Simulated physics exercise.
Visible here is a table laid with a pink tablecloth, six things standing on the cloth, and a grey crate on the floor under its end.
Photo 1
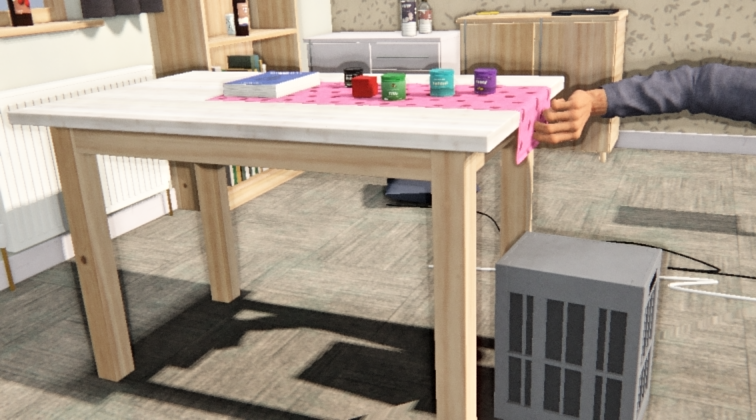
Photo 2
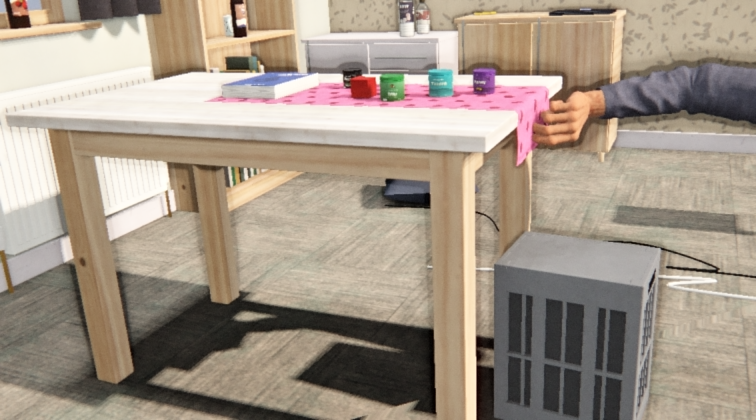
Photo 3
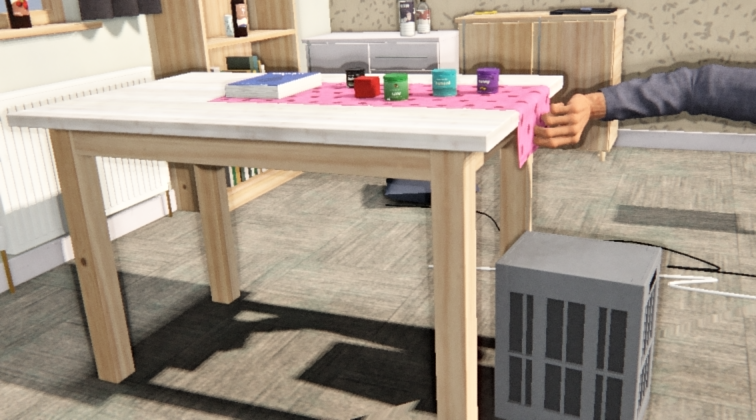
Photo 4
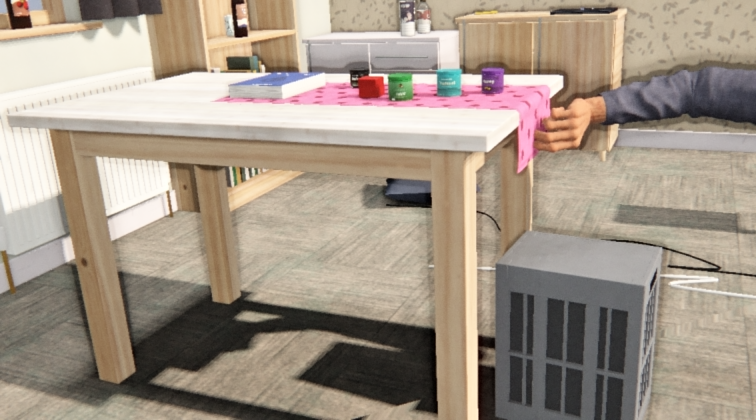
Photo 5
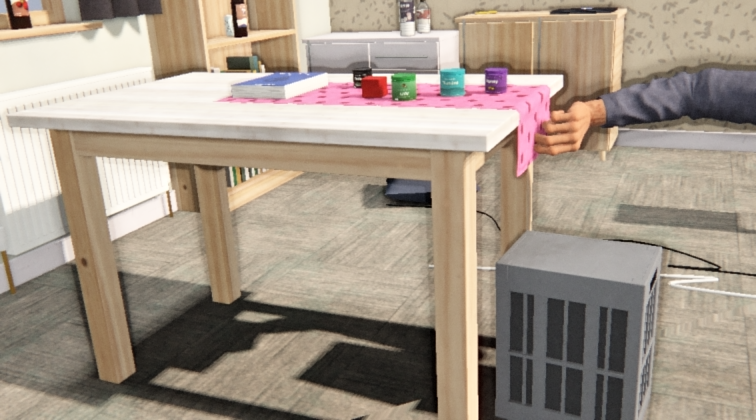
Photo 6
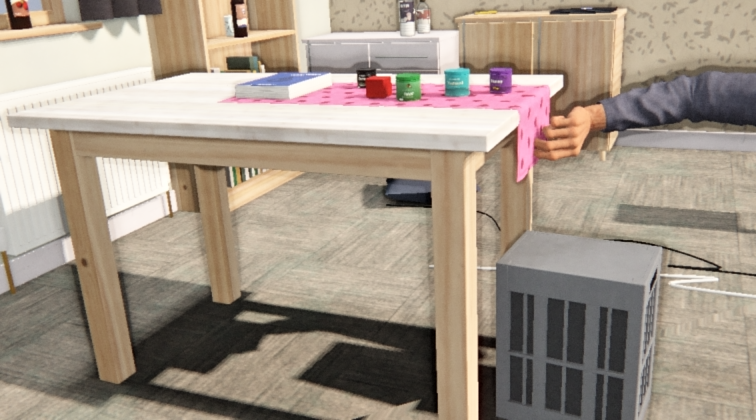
In a room with a radiator and shelves, a hand at the right end of a table slowly draws a pink cloth slightly rightward, its hem lowering above a grey crate, while the small pots and book on it shift along.
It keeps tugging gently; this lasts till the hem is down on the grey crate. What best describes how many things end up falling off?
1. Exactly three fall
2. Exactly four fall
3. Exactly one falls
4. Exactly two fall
The answer is 4.
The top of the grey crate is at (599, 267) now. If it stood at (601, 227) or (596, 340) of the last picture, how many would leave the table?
1 and 4.
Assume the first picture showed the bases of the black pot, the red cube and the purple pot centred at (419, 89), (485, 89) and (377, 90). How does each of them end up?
As for the black pot, it stays aboard; the red cube goes off; the purple pot stays aboard.
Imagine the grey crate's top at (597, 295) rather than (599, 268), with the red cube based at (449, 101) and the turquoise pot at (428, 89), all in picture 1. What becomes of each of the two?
Red cube is gone, turquoise pot is gone.
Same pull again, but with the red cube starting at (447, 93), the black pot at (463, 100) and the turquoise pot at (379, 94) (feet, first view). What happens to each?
The red cube will end up down, the black pot will end up down, and the turquoise pot will stay where it is.
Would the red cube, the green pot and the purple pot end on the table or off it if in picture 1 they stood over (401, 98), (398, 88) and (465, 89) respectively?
Of the three, the red cube stays aboard, the green pot stays aboard, the purple pot takes a tumble.
A little later, hem near (536, 232); purple pot gone.
Next, hem on the crate; purple pot and turquoise pot gone.
When it is over, hem on the crate; purple pot and turquoise pot gone. It carries off two.
